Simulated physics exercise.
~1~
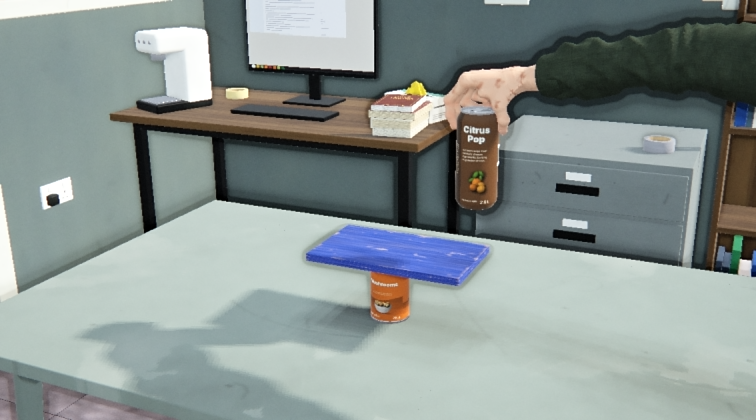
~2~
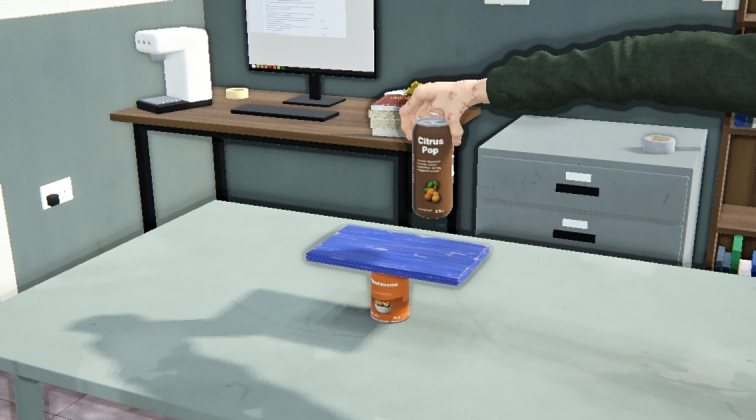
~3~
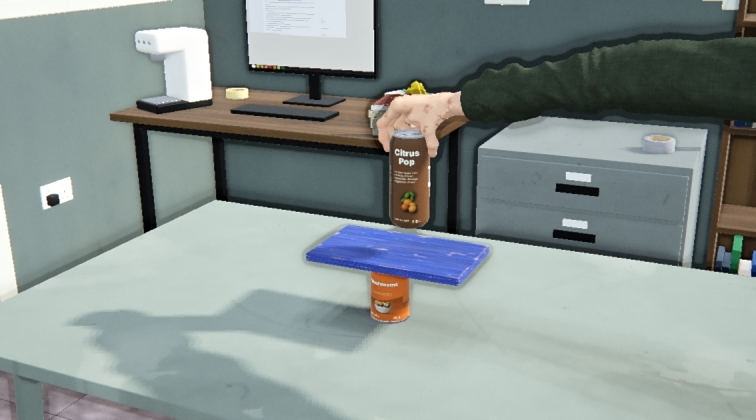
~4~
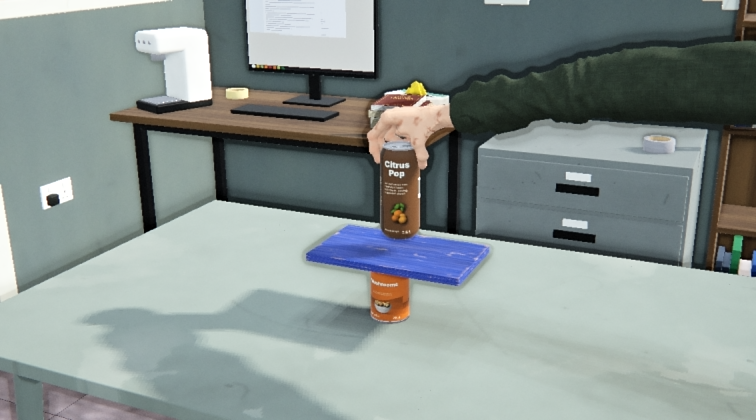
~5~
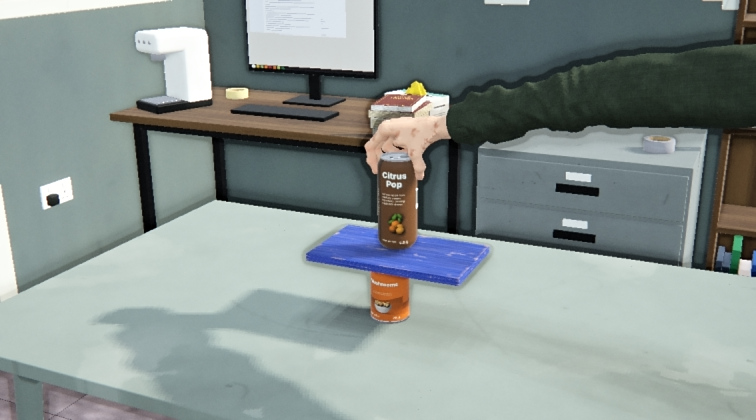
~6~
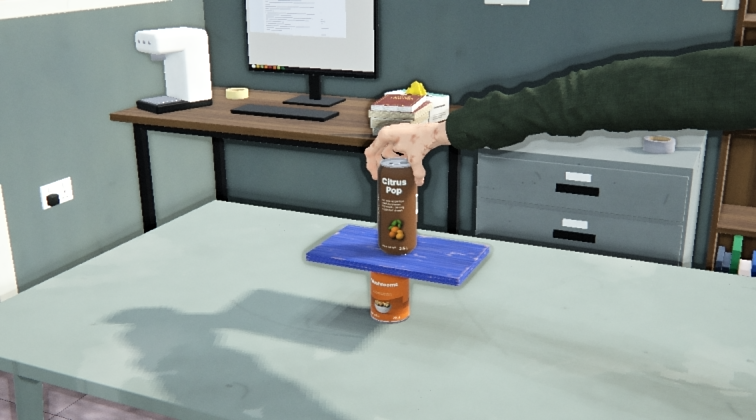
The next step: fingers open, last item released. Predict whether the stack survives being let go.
Prediction: It survives.
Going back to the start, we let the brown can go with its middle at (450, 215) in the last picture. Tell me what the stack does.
Result: The stack tips over.
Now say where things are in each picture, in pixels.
In the first frame, coming down; brown can (477, 159); orange tin (390, 286).
In the second frame, coming down; brown can (433, 168); orange tin (390, 286).
In the third frame, coming down; brown can (410, 179); orange tin (390, 286).
In the fourth frame, coming down; brown can (400, 191); orange tin (390, 286).
In the fifth frame, coming down; brown can (397, 201); orange tin (390, 286).
In the sixth frame, in place under the hand; brown can (397, 207); orange tin (390, 286).
Then, 0.80 s on from there, no change.
Then, 1.80 s on from there, brown can resting near (397, 207).
In the end, all 3 unmoved. At the end, from the last picture's camera, brown can near (397, 207). The stack keeps its balance.
